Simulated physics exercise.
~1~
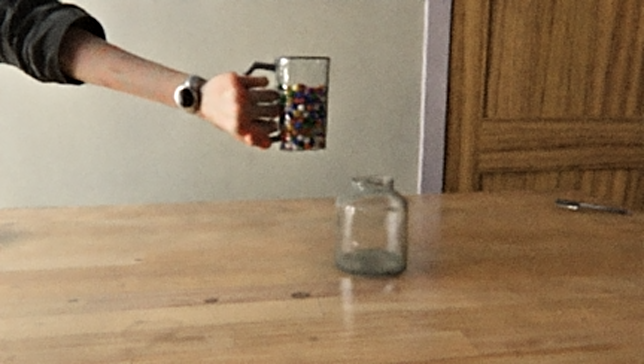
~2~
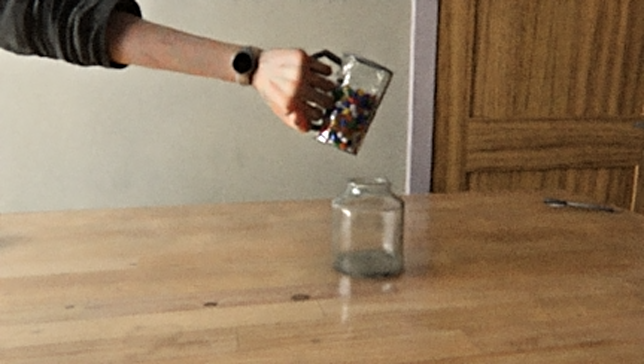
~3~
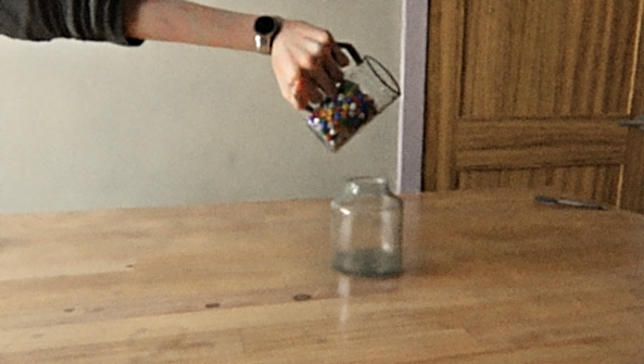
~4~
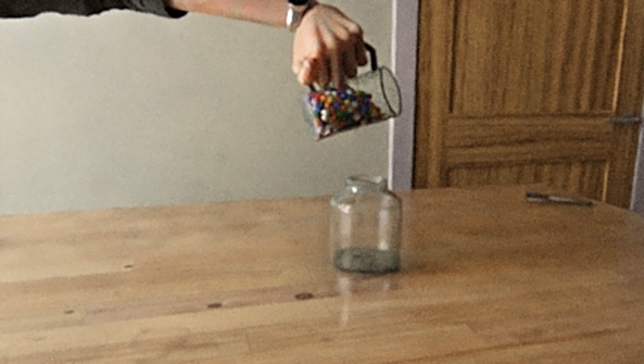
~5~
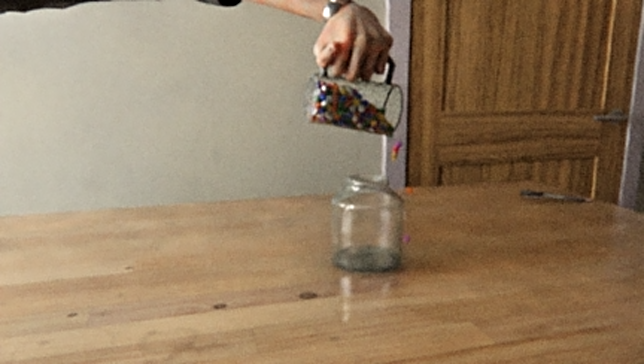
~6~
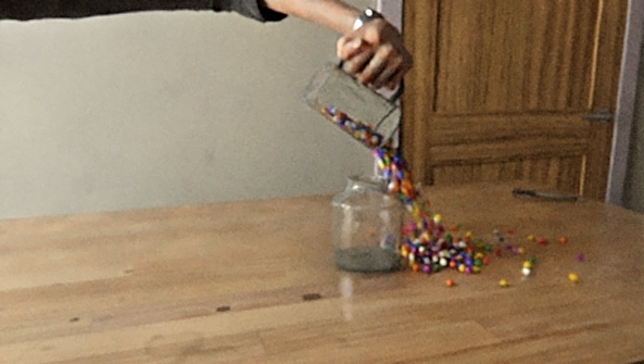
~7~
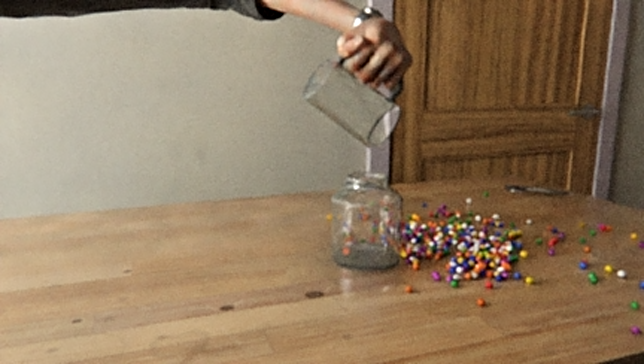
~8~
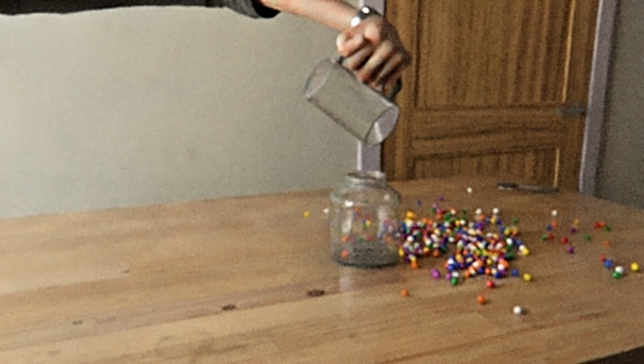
The clip shows a hand tilting a clear measuring cup of colourful beads above a glass jar on a wooden table. The beads pour past the jar's right side and scatter across the tabletop, leaving the cup empty and the jar with hardly any, if any, inside.
